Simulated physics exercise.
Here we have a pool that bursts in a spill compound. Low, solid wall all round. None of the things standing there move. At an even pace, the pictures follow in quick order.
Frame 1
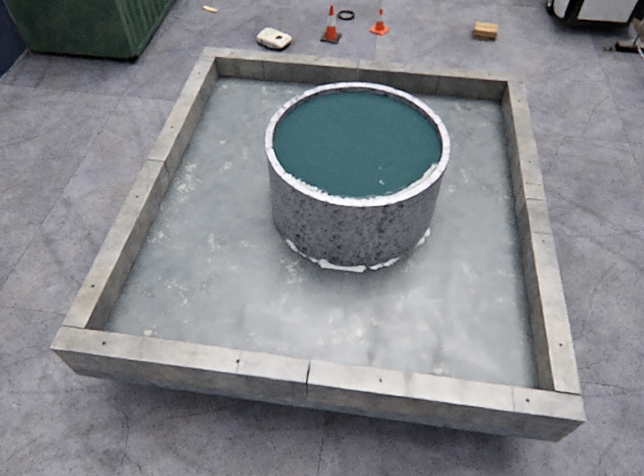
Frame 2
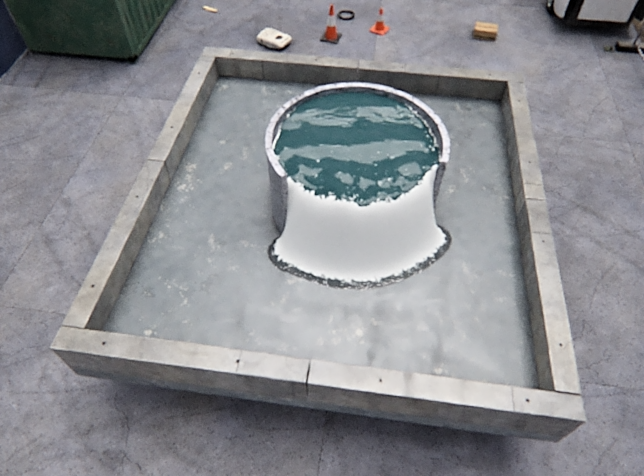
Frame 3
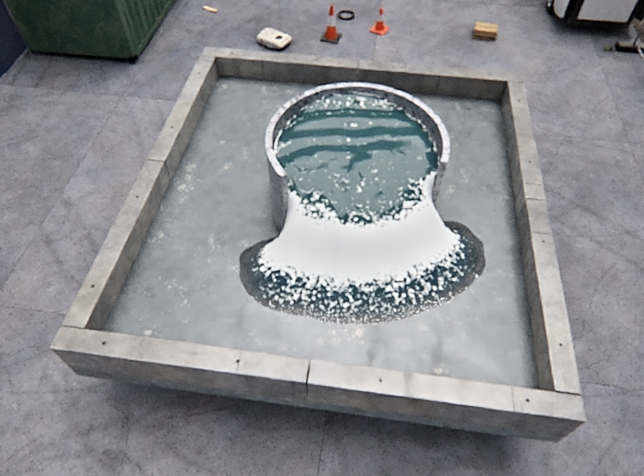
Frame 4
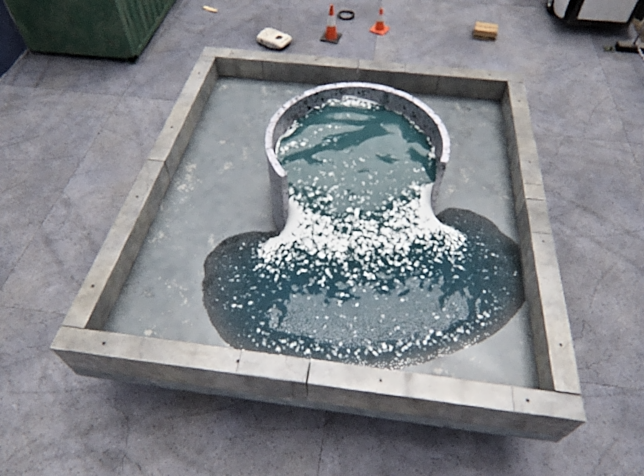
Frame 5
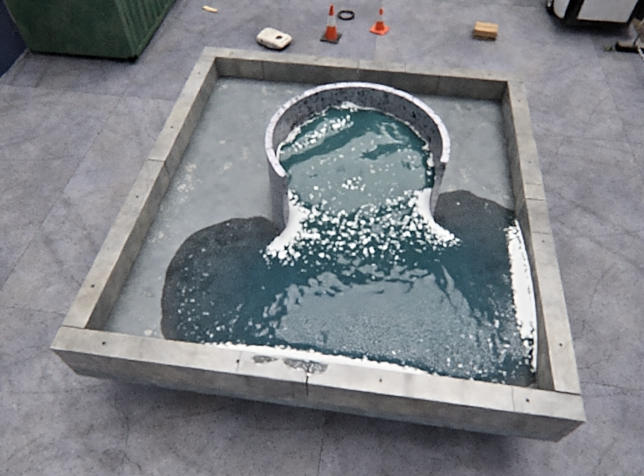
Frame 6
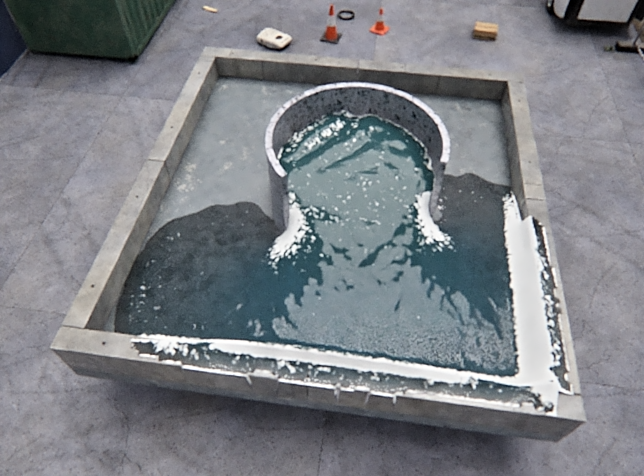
The clip opens on a round tank of still, dark teal water inside a square walled enclosure. The tank's near side gives way and white, foaming water pours out, fanning toward the viewer and sideways across the pale floor until it splashes against the near and right walls.
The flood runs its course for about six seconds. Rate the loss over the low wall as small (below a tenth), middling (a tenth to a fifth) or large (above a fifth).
Middling.
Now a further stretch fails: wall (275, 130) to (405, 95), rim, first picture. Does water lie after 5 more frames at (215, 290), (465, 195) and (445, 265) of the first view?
Spared, spared, spared.
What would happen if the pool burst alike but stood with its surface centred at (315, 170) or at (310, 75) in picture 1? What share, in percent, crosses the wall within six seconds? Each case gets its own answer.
First case around 18 percent, second around 6 percent.
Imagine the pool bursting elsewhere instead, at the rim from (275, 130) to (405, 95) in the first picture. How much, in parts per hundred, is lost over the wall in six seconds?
Close to 12 percent, I'd say.
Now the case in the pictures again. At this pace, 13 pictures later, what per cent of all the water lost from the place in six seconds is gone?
Log: Around 95 %, estimated.
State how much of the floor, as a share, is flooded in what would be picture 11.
I reckon around 45 %.
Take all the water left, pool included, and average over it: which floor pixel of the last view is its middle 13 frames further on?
About (348, 268).
A moment on, water covers 45 % of the floor; the low wall has let 1 % over.
Next, water covers 45 % of the floor; the low wall has let 6 % over.
Then, water covers 60 % of the floor; the low wall has let 14 % over.
Later, water covers 85 % of the floor; the low wall has let 14 % over.
In the end, water covers 85 % of the floor; the low wall has let 14 % over.
